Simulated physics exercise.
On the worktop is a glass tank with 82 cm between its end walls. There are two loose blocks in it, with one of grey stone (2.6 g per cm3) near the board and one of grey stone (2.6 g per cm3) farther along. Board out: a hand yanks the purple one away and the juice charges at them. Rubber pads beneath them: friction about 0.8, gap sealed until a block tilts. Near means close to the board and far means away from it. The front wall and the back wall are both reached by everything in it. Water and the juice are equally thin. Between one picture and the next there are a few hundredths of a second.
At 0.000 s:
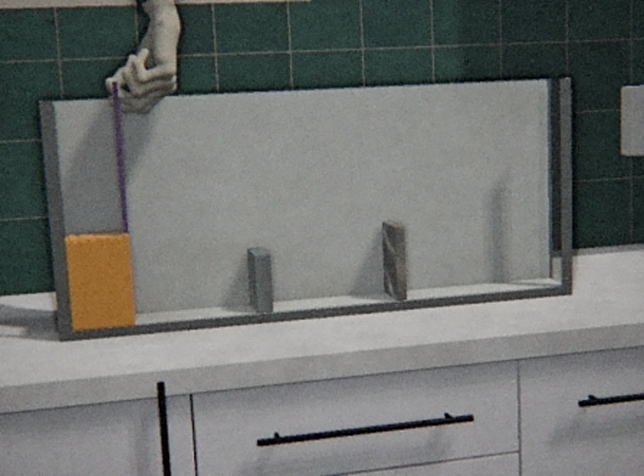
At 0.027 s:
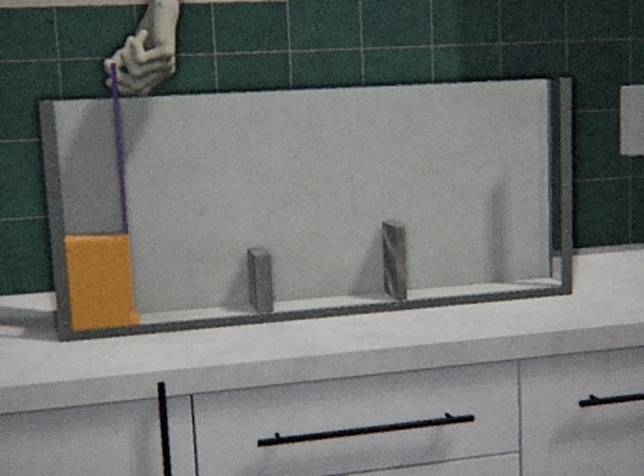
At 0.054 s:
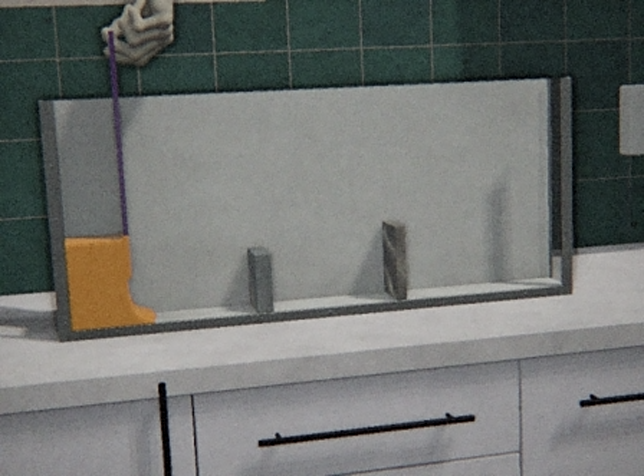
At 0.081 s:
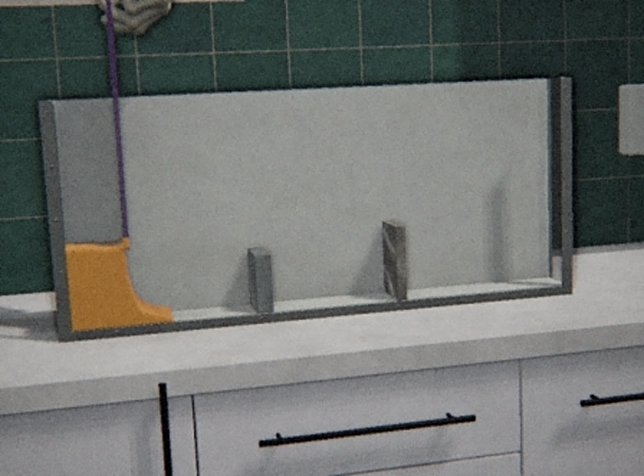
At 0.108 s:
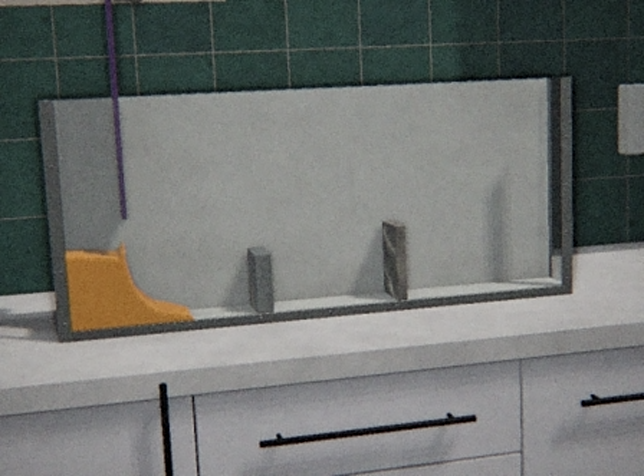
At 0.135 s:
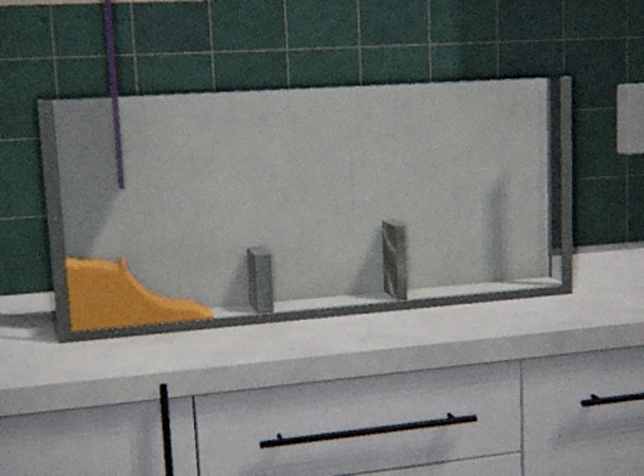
On a kitchen worktop, a hand pulling a purple board up from a glass tank, orange liquid slumping rightward toward two grey blocks.
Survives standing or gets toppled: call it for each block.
Near one - toppled; far one - survives standing.
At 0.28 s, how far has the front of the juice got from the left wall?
Roughly 30 cm out.
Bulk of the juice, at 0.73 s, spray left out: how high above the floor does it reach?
Roughly 5.0 cm up.
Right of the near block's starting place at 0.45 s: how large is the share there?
Close to 14 in a hundred.
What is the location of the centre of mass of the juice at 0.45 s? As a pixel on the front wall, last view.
Roughly at pixel (205, 289).
After 0.28 s the front has run 30 cm from the left wall, the near block leans 3° and the far block is upright.
After 0.45 s the near block leans 21° and the far block is upright.
After 0.73 s the near block lies flat and the far block is upright.
In the end the near block lies flat and the far block is upright; 0 per cent of the juice is past where the far block first stood.
